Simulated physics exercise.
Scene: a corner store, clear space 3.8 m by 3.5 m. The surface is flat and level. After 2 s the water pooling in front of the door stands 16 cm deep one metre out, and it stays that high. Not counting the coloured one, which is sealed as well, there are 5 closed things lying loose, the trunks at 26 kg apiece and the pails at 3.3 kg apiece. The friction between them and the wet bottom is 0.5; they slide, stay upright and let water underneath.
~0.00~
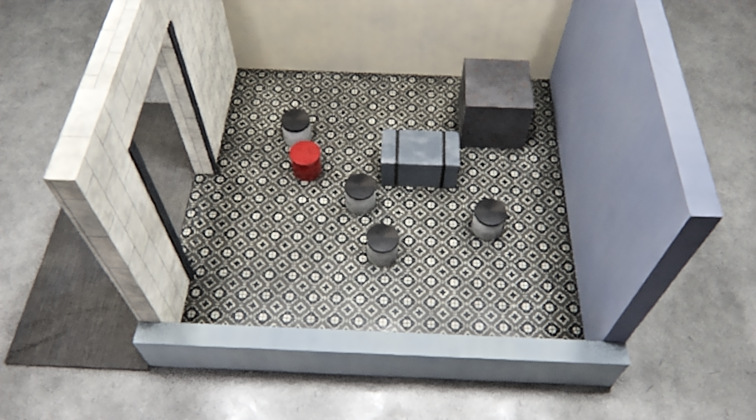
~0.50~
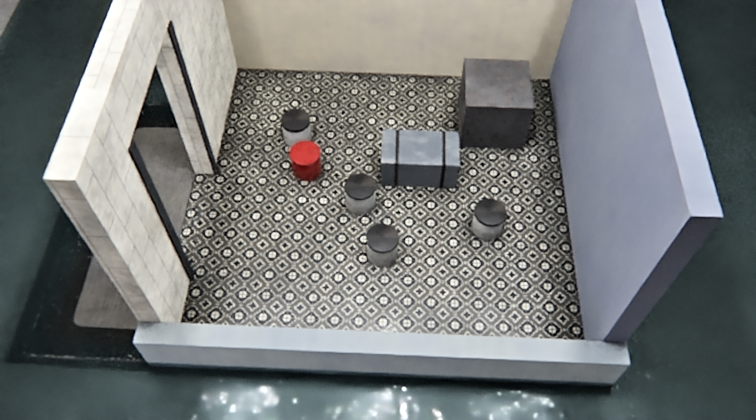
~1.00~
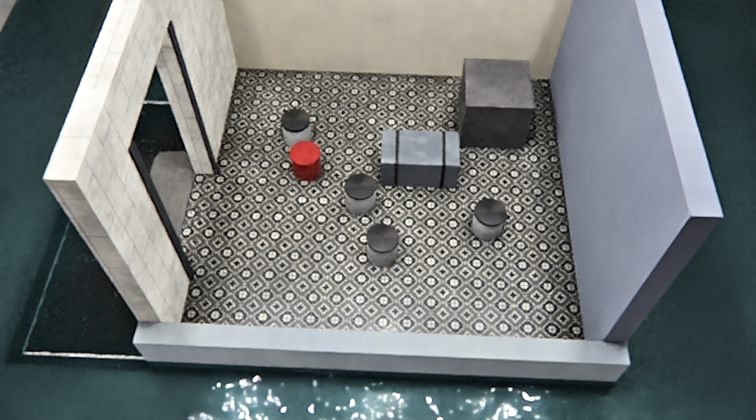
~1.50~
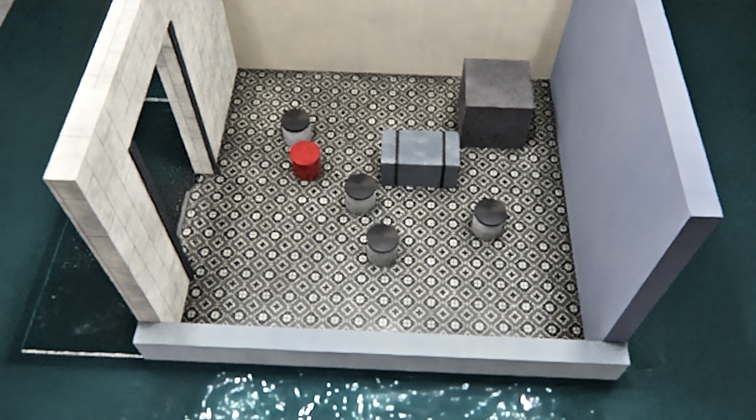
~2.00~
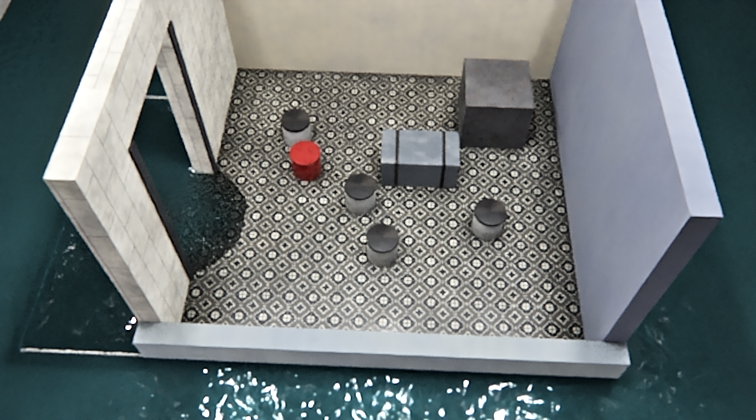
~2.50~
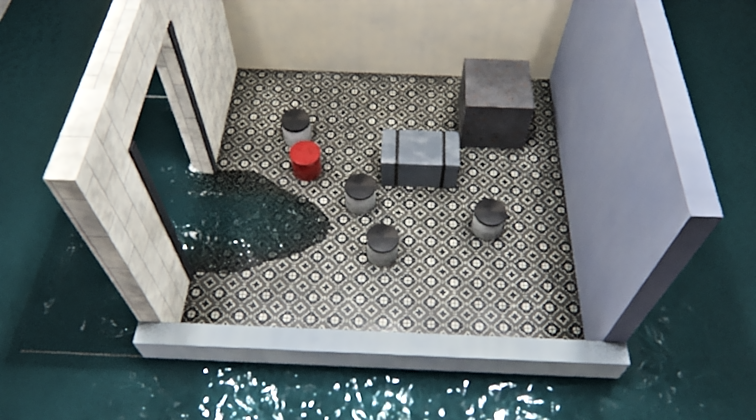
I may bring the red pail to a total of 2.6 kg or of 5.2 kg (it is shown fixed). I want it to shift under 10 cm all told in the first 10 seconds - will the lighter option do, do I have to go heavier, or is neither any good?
Neither is any good.
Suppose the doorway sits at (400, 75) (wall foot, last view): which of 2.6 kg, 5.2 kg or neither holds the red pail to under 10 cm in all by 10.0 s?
Note: Neither mass keeps it.
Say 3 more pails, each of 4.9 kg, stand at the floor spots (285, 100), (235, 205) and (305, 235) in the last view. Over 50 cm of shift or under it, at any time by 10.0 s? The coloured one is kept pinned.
In that order: Within it, beyond it, beyond it.
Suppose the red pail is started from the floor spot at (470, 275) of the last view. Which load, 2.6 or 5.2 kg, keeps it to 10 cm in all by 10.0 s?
Outcome - failure with both.
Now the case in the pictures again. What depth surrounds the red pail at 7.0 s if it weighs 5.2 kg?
Depth: Approx. 4 cm.
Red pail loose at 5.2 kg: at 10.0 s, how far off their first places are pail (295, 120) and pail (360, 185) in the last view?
In turn: 20 cm, 200 cm.
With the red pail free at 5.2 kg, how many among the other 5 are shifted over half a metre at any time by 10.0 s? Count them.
That makes 3.
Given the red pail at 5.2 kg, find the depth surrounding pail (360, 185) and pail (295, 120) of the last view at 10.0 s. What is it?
11 and 3 cm.
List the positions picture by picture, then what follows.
The red pail at (305, 153), on the bottom; water covers 0.0 m2; 0 of 6 have shifted, in the first picture.
The red pail at (305, 153) rests on the ground; water covers 0.0 m2; 0 of 6 have shifted, in the second picture.
The red pail at (305, 153) rests on the ground; water covers 0.0 m2; 0 of 6 have shifted, in the third picture.
The red pail at (305, 153) rests on the ground; water covers 0.0 m2; 0 of 6 have shifted, in the fourth picture.
The red pail at (305, 153) rests on the ground; water covers 0.3 m2; 0 of 6 have shifted, in the fifth picture.
The red pail at (305, 153) rests on the ground; water covers 1.1 m2; 0 of 6 have shifted, in the sixth picture.
After 3.5 s the red pail would be 41 cm from its start with 2.6 kg and 16 cm from its start with 5.2 kg; 4 cm of water round it then.
After 4.5 s the red pail would be 123 cm from its start with 2.6 kg and 67 cm from its start with 5.2 kg; 6 cm of water round it then.
After 7.0 s the red pail would be 129 cm from its start with 2.6 kg and 109 cm from its start with 5.2 kg; 4 cm of water round it then.
After 10.0 s the red pail would be 98 cm from its start with 2.6 kg and 121 cm from its start with 5.2 kg; 7 cm of water round it then.
